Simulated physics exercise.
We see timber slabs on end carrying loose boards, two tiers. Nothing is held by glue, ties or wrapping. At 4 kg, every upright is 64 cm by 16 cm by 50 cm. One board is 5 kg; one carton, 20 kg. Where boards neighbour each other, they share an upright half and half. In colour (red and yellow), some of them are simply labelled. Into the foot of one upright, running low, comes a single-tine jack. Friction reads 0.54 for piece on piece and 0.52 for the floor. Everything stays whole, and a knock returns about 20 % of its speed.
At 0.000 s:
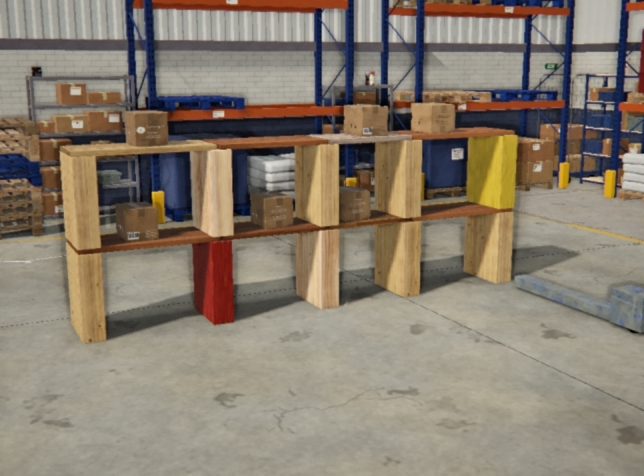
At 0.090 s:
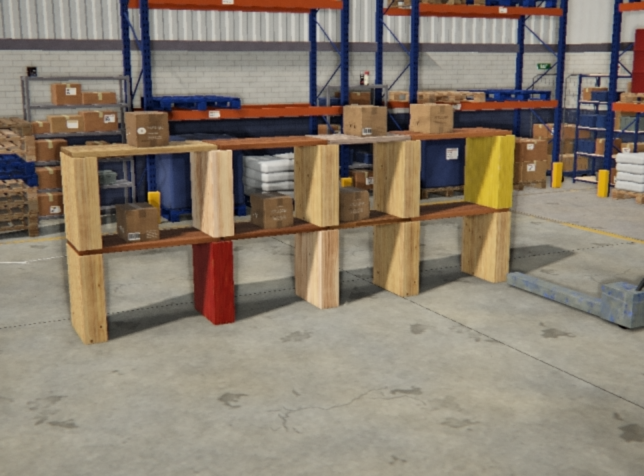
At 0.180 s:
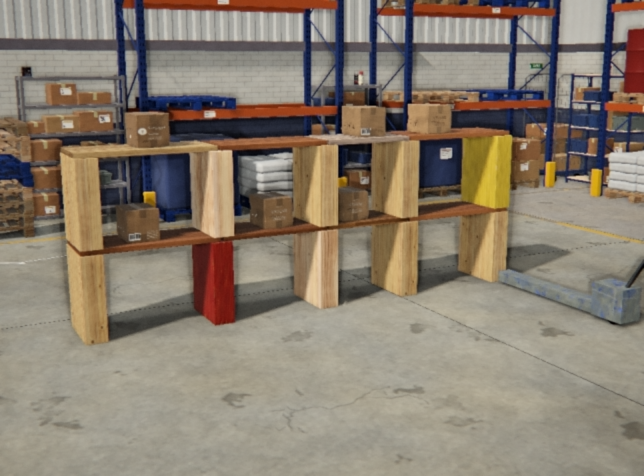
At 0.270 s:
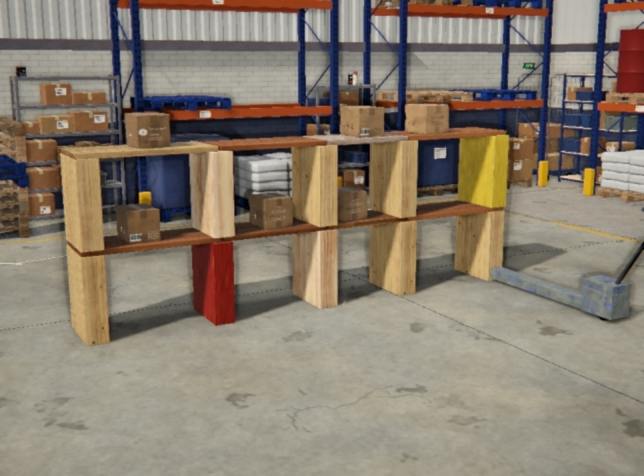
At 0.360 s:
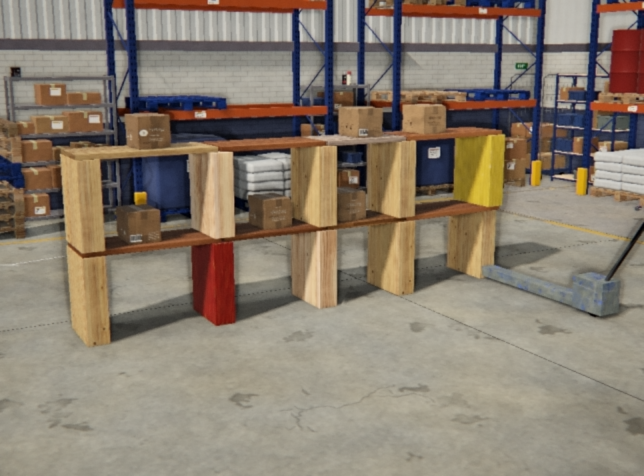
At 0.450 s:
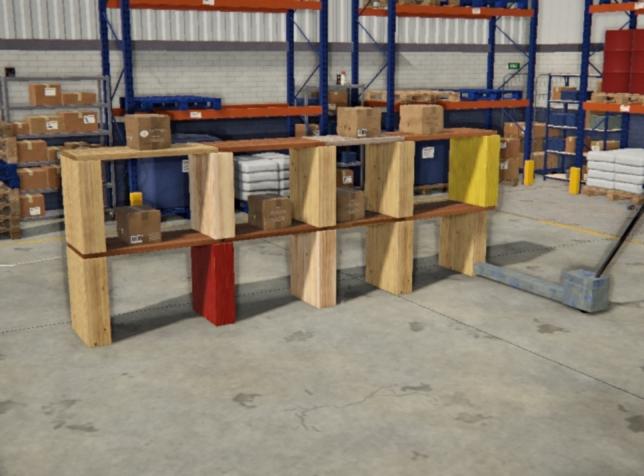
A two-tier row of upright timber slabs carrying loose boards stands on a concrete warehouse floor, seen from the front and slightly above, with blue and orange racking behind. Most slabs are pale wood, with a red one lower left of centre and a yellow one upper right, and cardboard boxes sit on the boards. As the camera moves round slightly, a low blue-grey jack slides leftward to the right-hand end, and the slabs there shift slightly left.
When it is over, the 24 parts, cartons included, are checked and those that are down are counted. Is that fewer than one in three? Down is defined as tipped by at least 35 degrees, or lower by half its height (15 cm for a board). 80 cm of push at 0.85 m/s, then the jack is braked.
Yes, it is fewer.
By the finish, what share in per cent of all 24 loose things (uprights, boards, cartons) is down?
Share down: About 0 in a hundred.
By 0.58 s, none of the 24 pieces down, 5 disturbed; yellow upright moved 11 cm.
By 0.82 s, none of the 24 pieces down, 5 disturbed; yellow upright moved 23 cm.
By 1.12 s, none of the 24 pieces down, 6 disturbed; yellow upright moved 39 cm.
When it is over (2.2 s), none of the 24 pieces down, 6 disturbed; yellow upright moved 46 cm; red upright unmoved. That is 0 per cent. In pixels of the last frame, middles, yellow upright near (444, 164), red upright near (213, 277).
